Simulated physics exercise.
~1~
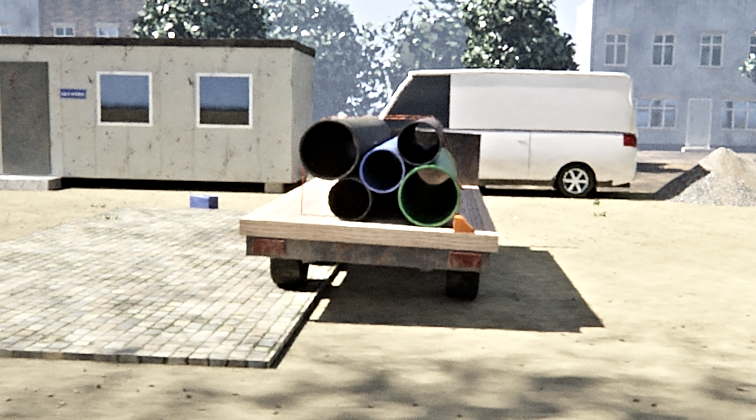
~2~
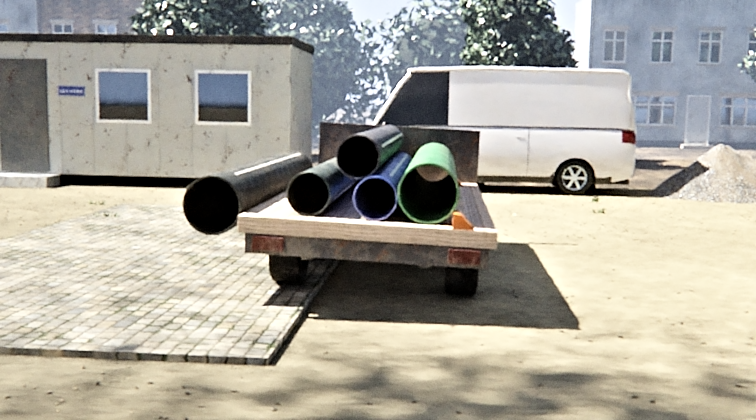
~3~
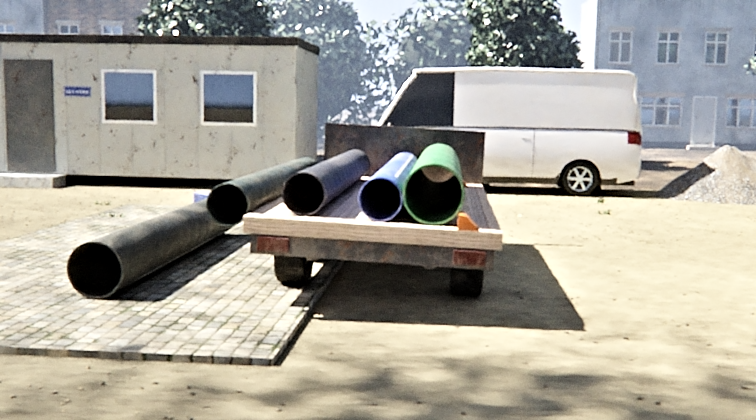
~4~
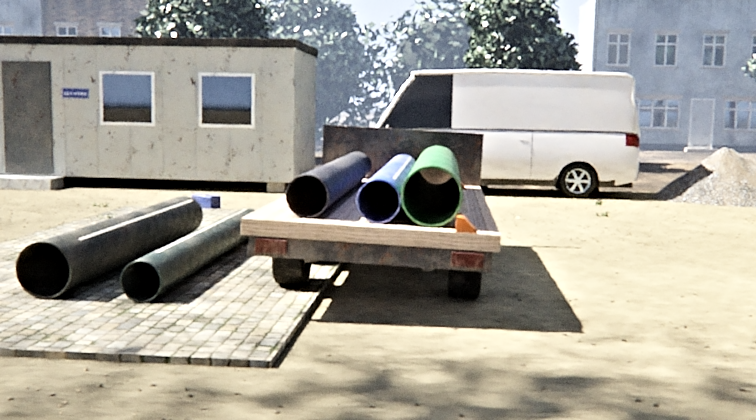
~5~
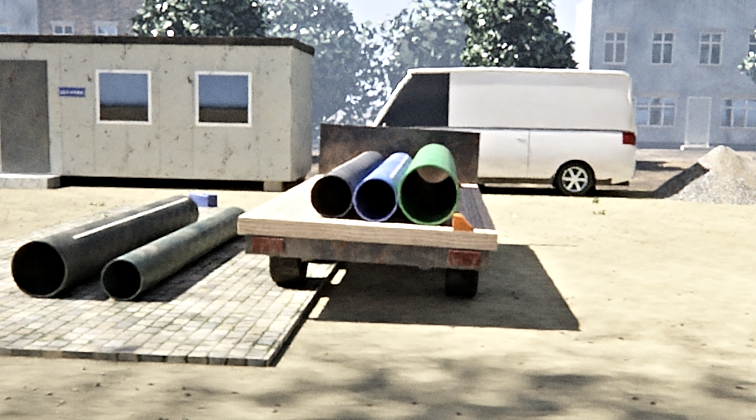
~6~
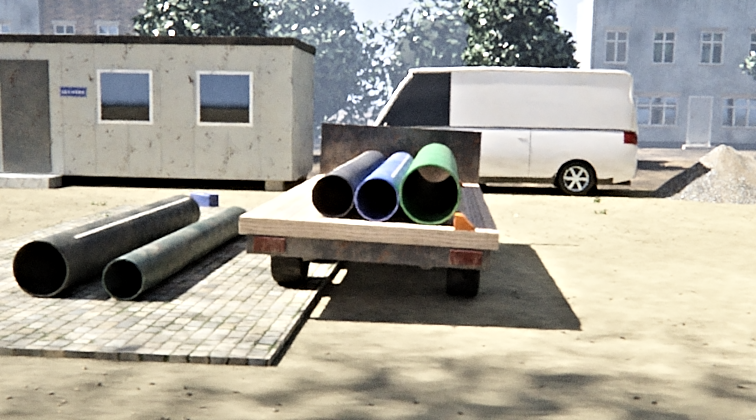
Sunny dirt yard with stacked pipes collapsing on a trailer, two dark ones rolling off left, blue and green staying aboard.
